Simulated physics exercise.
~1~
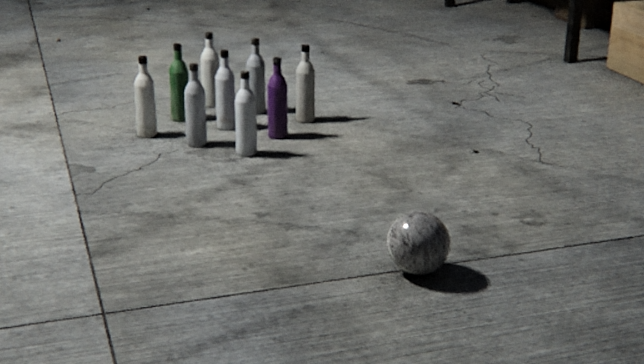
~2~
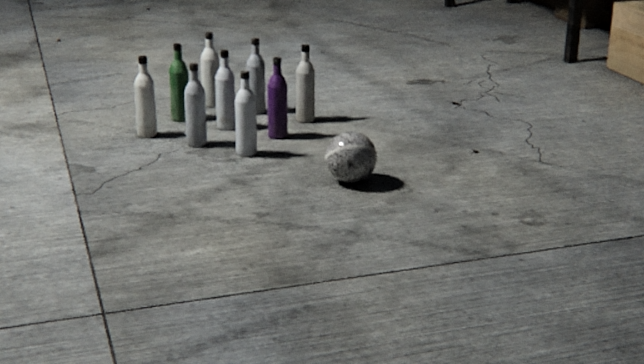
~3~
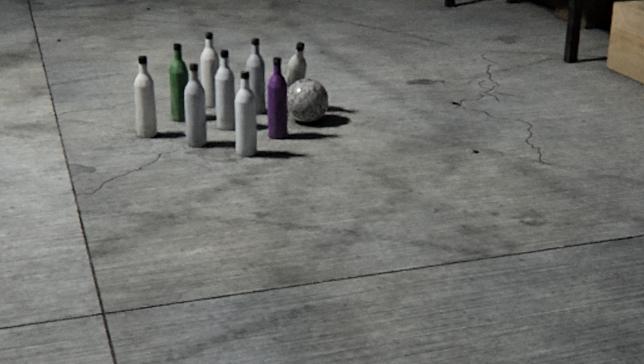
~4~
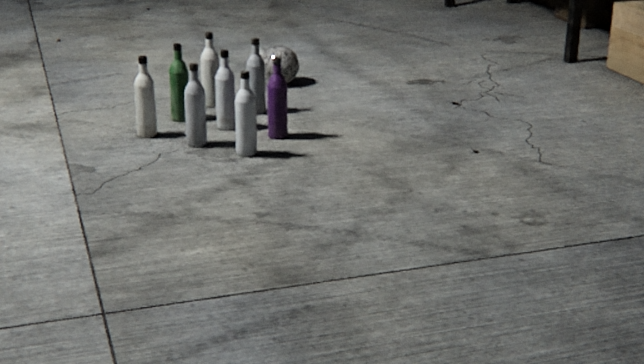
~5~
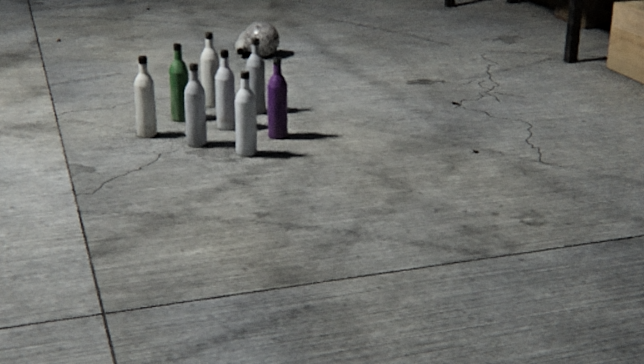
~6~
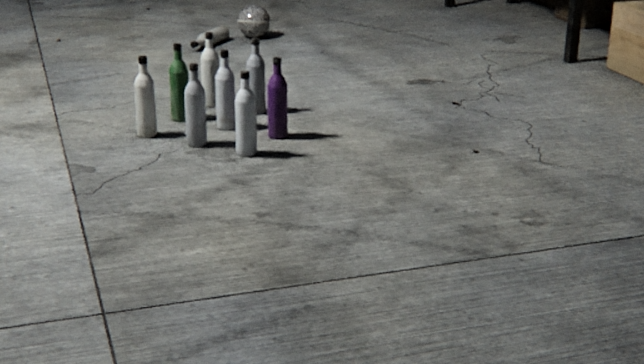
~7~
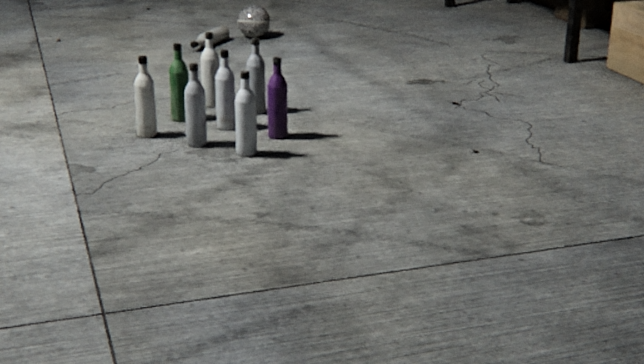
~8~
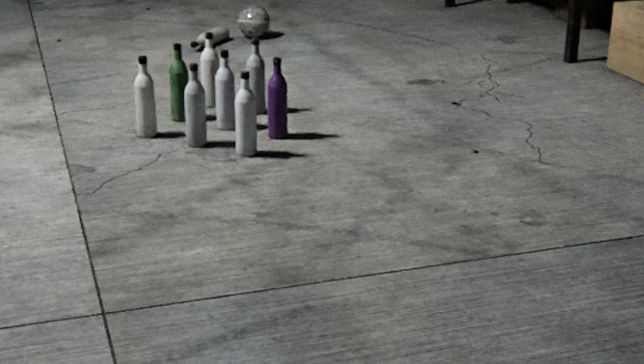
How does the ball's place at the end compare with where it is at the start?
At the start the ball is on the floor in front of the bottles and to their right, near the long seam. At the end it is farther left and much farther back, behind the standing bottles.
